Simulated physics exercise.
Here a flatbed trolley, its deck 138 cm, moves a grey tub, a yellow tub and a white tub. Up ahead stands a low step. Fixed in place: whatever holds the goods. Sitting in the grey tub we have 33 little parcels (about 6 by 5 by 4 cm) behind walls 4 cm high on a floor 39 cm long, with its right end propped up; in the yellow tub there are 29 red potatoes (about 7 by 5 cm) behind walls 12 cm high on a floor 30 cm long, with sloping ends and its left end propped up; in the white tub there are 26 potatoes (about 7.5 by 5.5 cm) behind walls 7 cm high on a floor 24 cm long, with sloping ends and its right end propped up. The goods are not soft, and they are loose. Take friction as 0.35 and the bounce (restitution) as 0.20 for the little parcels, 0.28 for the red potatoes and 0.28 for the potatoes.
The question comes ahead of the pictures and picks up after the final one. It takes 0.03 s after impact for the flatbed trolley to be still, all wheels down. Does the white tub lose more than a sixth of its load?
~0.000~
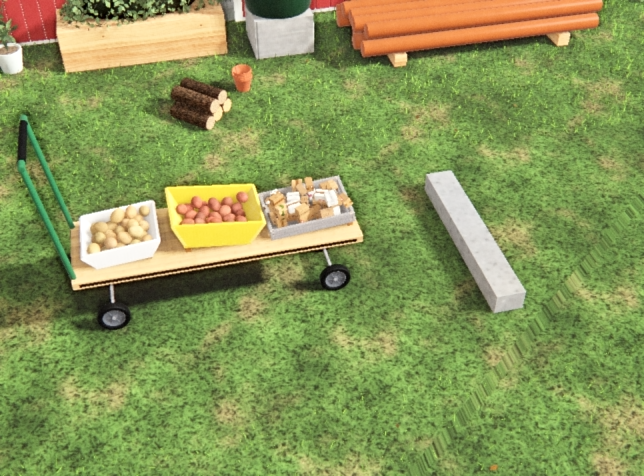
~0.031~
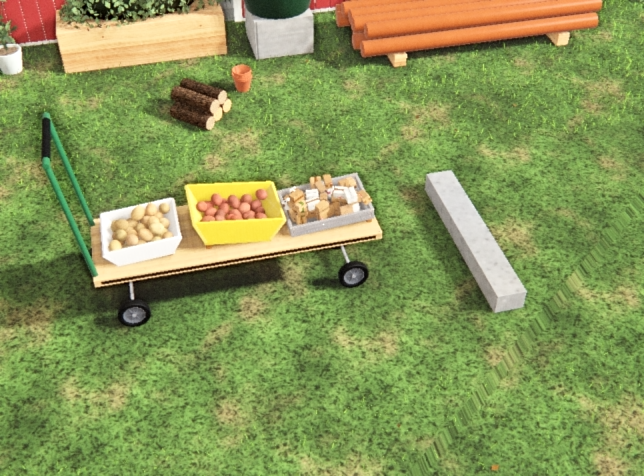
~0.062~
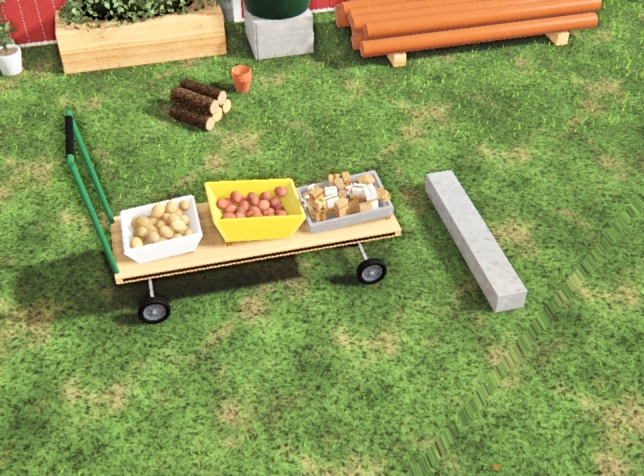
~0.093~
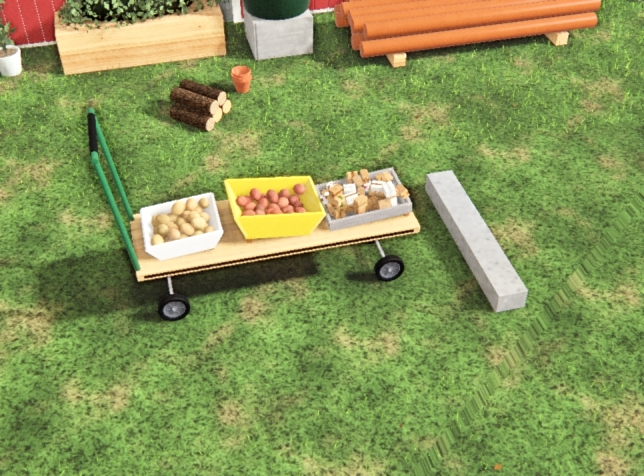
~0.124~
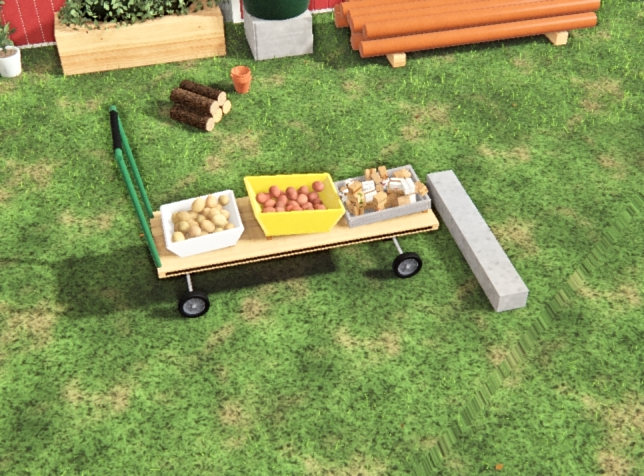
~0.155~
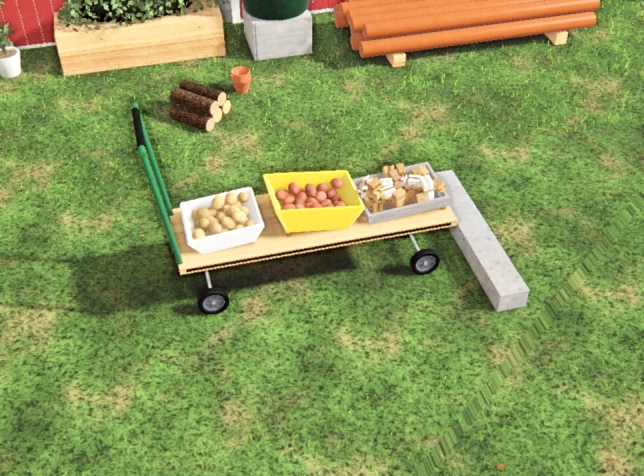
Yes, it is going to lose a larger share than a sixth.
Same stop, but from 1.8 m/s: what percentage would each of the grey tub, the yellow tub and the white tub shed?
Grey tub 20 %, yellow tub 0 %, white tub 0 %.
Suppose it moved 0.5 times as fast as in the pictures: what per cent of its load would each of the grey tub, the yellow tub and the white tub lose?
Then the grey tub sheds 20 per cent, the yellow tub 0 per cent, and the white tub 0 per cent.
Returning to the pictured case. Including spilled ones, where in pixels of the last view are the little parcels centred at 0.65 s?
Middle: About (457, 182) px.
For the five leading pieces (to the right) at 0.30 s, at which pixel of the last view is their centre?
I'd say near (498, 171).
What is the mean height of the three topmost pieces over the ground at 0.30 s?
Their middles average near 62 cm high.
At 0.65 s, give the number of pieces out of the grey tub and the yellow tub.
Estimated count: Grey tub around 12, yellow tub around 10.
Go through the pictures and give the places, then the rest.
In the first frame (each is followed by its nearest rim corner in this view; the camera moves round a little), white tub, (83, 257); grey tub, (273, 231); 65 cm short of the stop; none out.
The second frame shows white tub, (105, 254); grey tub, (293, 228); 56 cm short of the stop.
The third frame shows white tub, (126, 251); grey tub, (312, 225); 46 cm short of the stop.
The fourth frame shows white tub, (147, 248); grey tub, (332, 222); 37 cm short of the stop.
The fifth frame shows white tub, (169, 245); grey tub, (351, 218); 27 cm short of the stop.
The sixth frame shows white tub, (190, 242); grey tub, (370, 215); 18 cm short of the stop; none out.
After 0.20 s, the wheels strike.
After 0.30 s, grey tub 29 in, 4 out, yellow tub 29 in, 0 out and white tub 25 in, 1 out.
After 0.42 s, grey tub 22 in, 11 out, yellow tub 24 in, 5 out and white tub 17 in, 9 out.
After 0.65 s, grey tub 22 in, 11 out, yellow tub 19 in, 10 out and white tub 17 in, 9 out.
Outcome (at 1.15 s), grey tub 22 in, 11 out, yellow tub 19 in, 10 out and white tub 17 in, 9 out. Asked share, 9 of 26, 35 per cent.
